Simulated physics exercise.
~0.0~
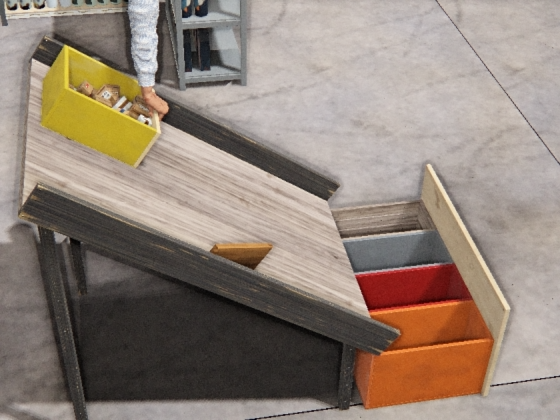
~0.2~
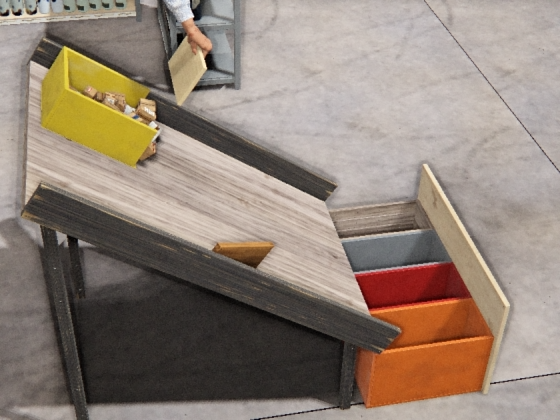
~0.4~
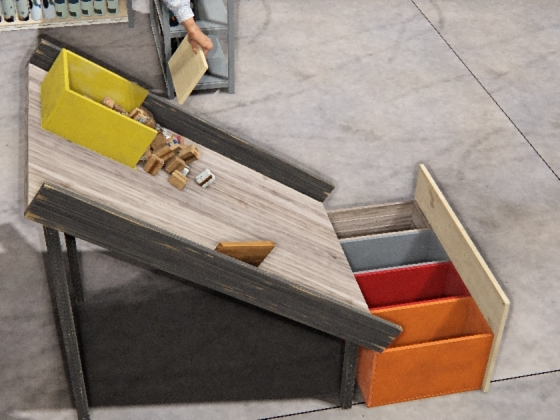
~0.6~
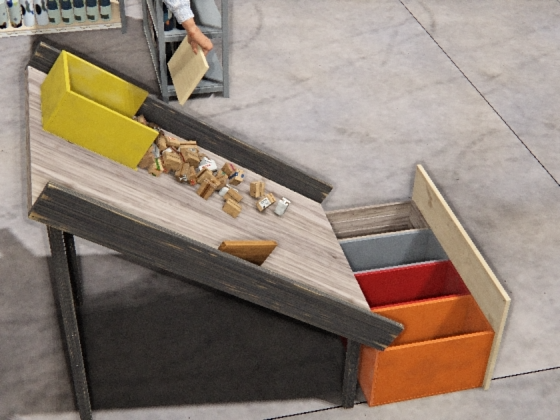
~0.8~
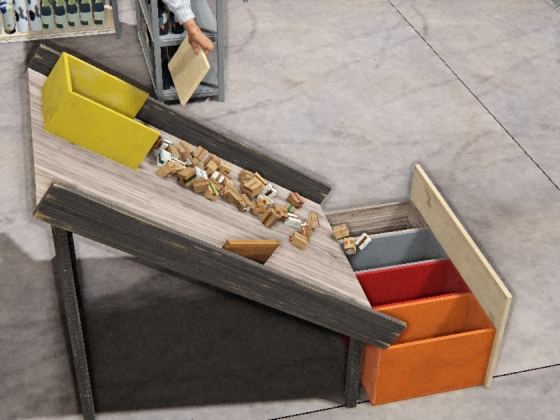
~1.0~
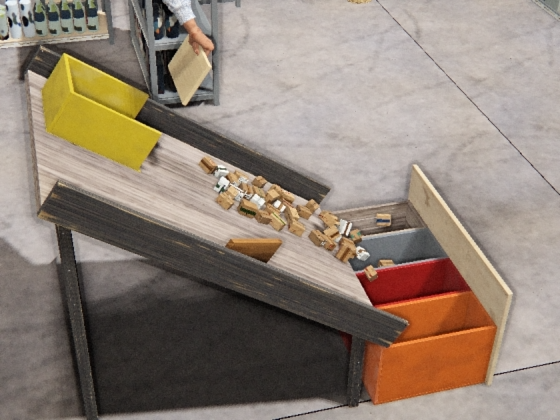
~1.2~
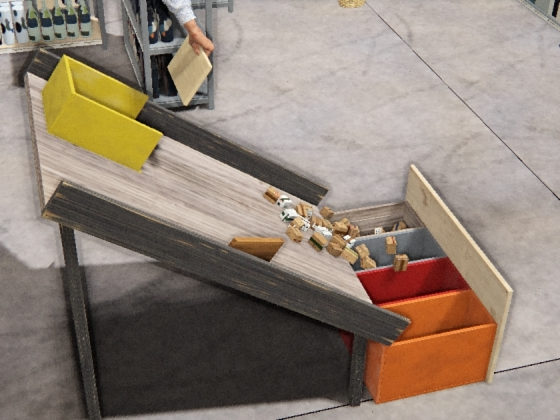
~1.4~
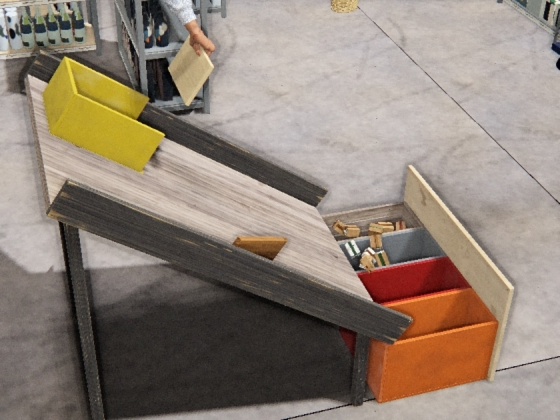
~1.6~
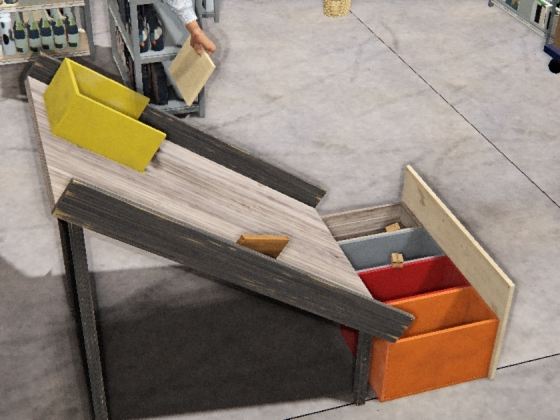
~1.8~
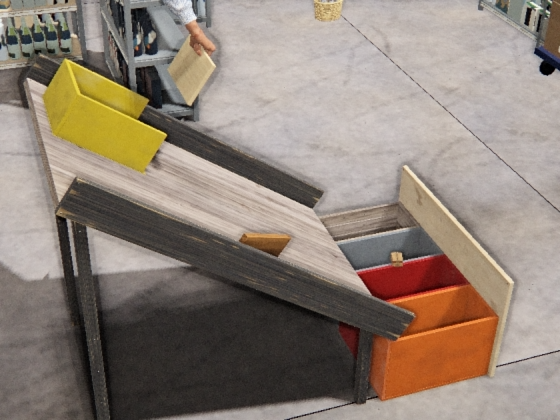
At first, a yellow pen full of small brown parcels sits at the top of a wooden slope with dark side rails, and a hand reaches down to its front. The hand lifts a flat wooden gate up and away, then holds it clear. The parcels spill out and slide down in a loose, spreading stream, passing the small angled board. They tumble off the lower edge, mostly into the wooden tub and the grey bin, with a few reaching the red tub. Finally the slope is empty, the orange tub appears empty, and one parcel remains visible by the grey bin's edge.
